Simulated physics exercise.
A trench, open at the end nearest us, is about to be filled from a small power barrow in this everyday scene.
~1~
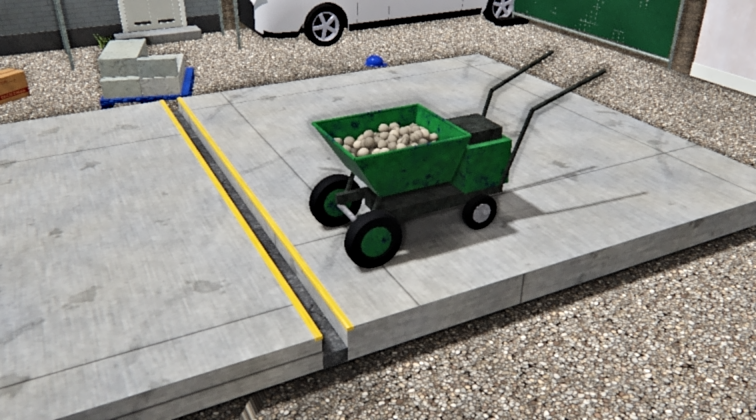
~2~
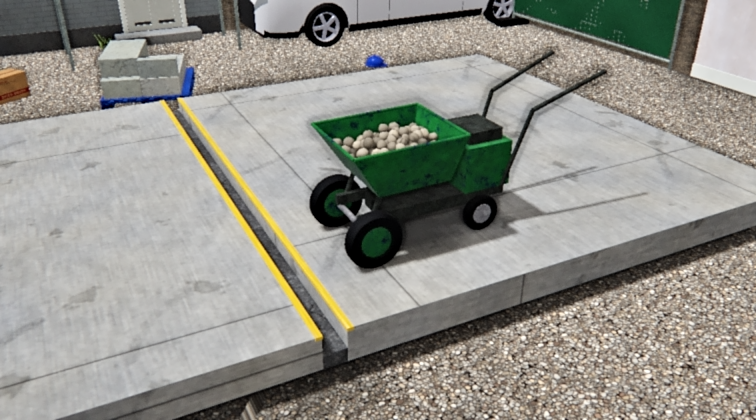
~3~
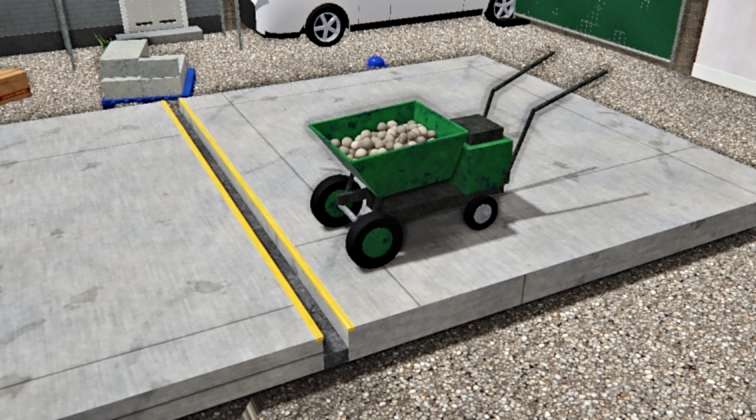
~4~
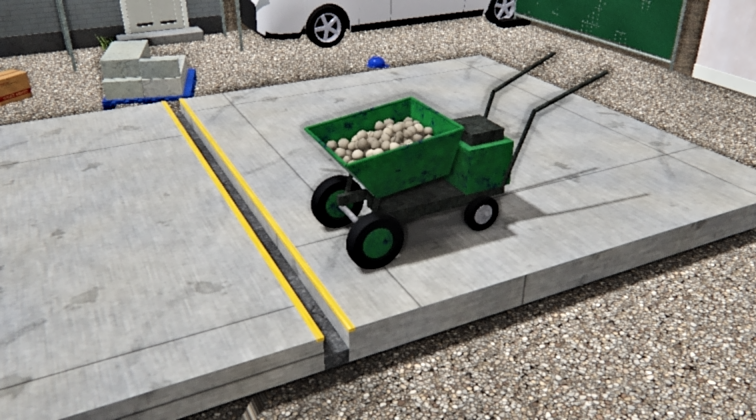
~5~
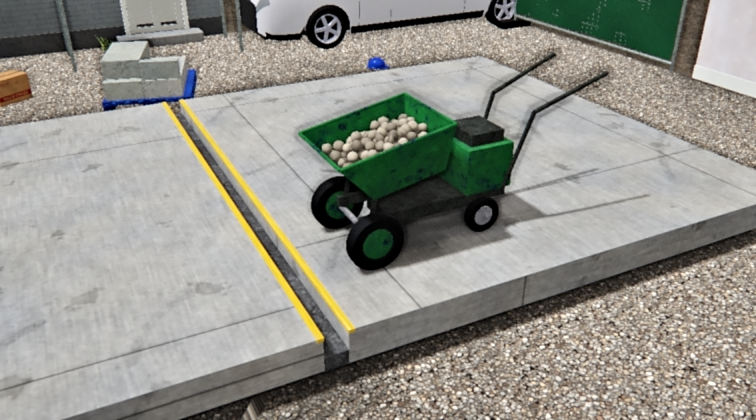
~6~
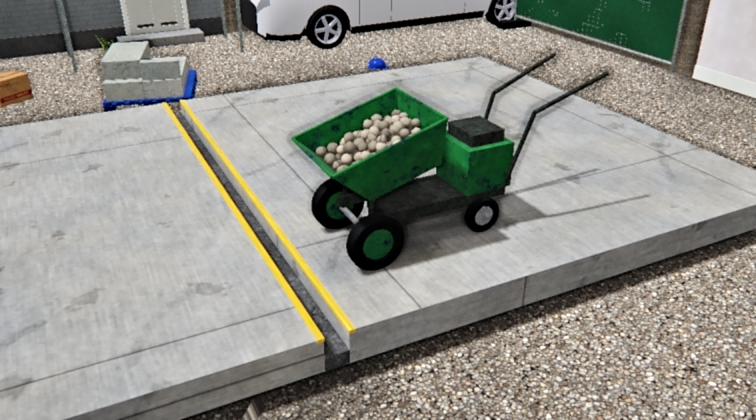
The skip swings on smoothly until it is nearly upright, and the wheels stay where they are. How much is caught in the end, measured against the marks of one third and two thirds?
Caught: Below a third.
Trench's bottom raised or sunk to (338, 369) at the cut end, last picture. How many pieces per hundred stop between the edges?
10 per cent, roughly.
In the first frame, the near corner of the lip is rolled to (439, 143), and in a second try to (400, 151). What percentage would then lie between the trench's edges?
30 %, then 50 %.
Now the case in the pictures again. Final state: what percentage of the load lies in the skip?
Estimate: Near 0 %.
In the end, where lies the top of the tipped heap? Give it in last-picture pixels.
My guess for the top is about pixel (256, 263).
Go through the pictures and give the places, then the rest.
In the first frame, lip of the skip near (355, 160), level; top of the load near (401, 146), river pebbles; first edge of the trench near (330, 300); far edge near (300, 309), the trench under half as wide as the skip, and about as deep as wide.
In the second frame, lip of the skip near (354, 161), level; top of the load near (400, 146).
In the third frame, lip of the skip near (352, 162), tipped barely; top of the load near (403, 138).
In the fourth frame, lip of the skip near (347, 166), tipped a little; top of the load near (399, 136).
In the fifth frame, lip of the skip near (340, 171), tipped a little; top of the load near (394, 135).
In the sixth frame, lip of the skip near (332, 177), tipped clearly; top of the load near (401, 134); first edge of the trench near (332, 303); far edge near (302, 312).
Shortly afterwards, skip tipped steeply; the whole lot in the skip.
Next, skip tipped right over; the bulk in the skip; a little beyond it; a little falling.
Some moments later, skip tipped right over; near a quarter in the skip; only a few in or heaped over the trench; the bulk beyond it.
In the end, skip tipped right over; only a few in the skip; a little in or heaped over the trench; all but a few beyond it.
